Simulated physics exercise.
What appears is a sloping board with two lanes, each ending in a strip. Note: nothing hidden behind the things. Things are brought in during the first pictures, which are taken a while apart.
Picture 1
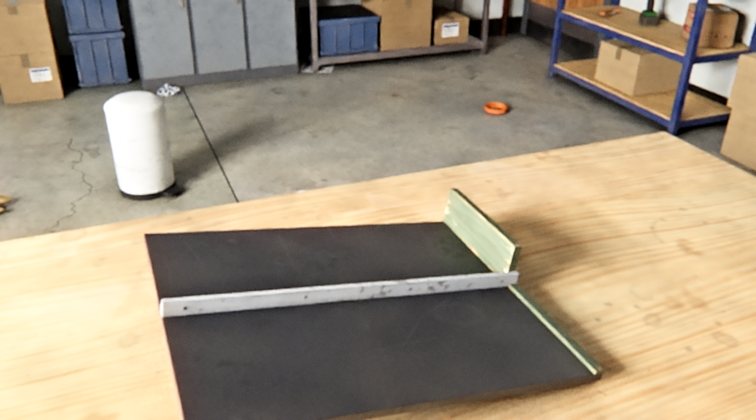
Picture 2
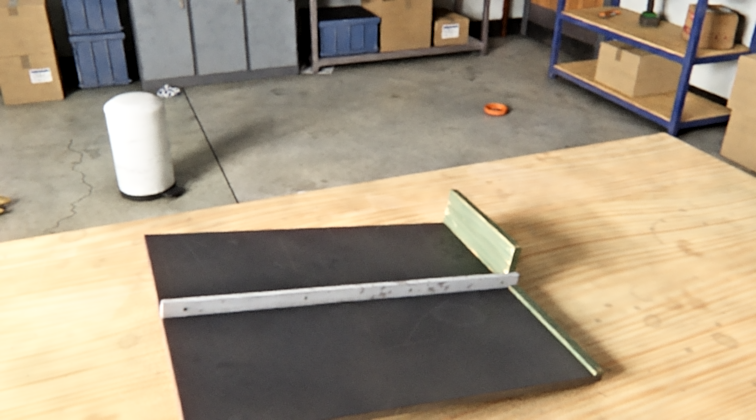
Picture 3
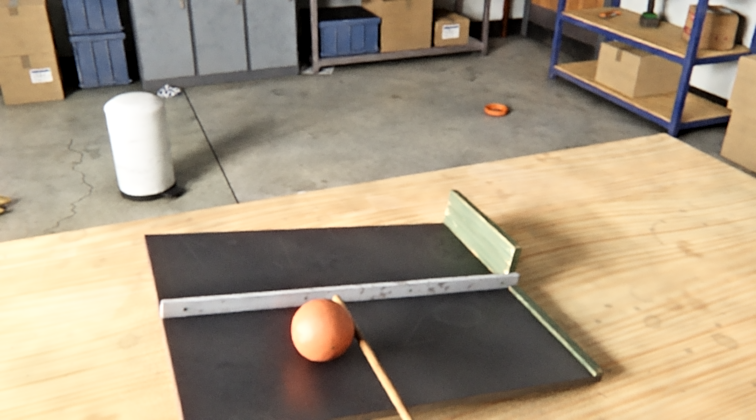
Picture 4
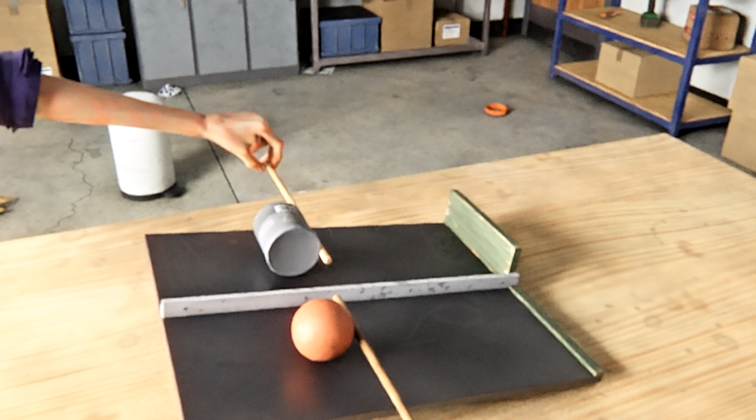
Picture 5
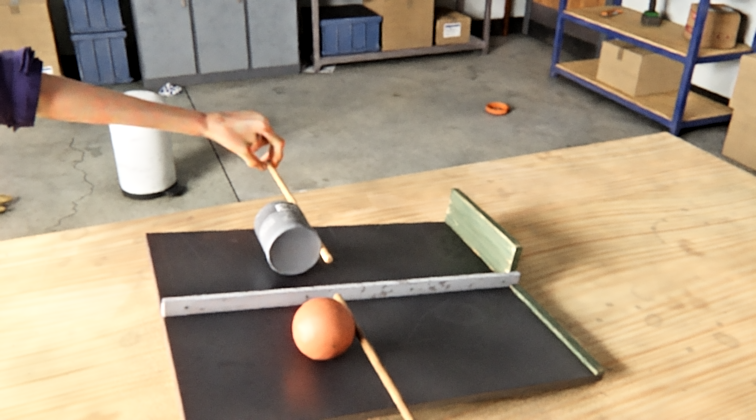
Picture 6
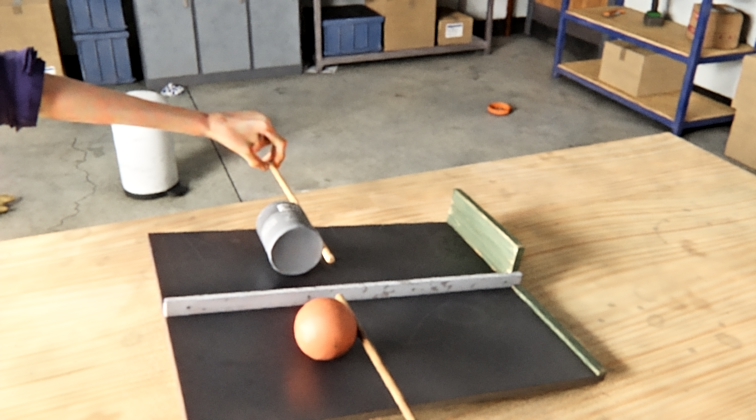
In a workshop, sticks hold an orange ball and then a grey tin on a board.
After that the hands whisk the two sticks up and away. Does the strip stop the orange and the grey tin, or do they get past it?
As I see it, the orange is not stopped, the grey tin is not lost.
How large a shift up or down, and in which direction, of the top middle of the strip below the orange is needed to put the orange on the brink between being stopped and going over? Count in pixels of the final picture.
It would take a shift of about 8 pixels, up.
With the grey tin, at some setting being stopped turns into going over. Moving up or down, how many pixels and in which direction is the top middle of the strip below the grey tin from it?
Some 24 pixels, down.
Then, 0.52 s later than the last frame, orange rolling on the board near (423, 320); grey tin rolling on the board near (365, 234).
Then, 0.90 s later than the last frame, orange off the board near (587, 306); grey tin rolling on the board near (457, 230).
Then, 1.32 s later than the last frame, orange off the board near (739, 270); grey tin resting against the strip near (459, 230).
When it is over, the orange rolls off the board; the grey tin stops on the board, near (459, 230).
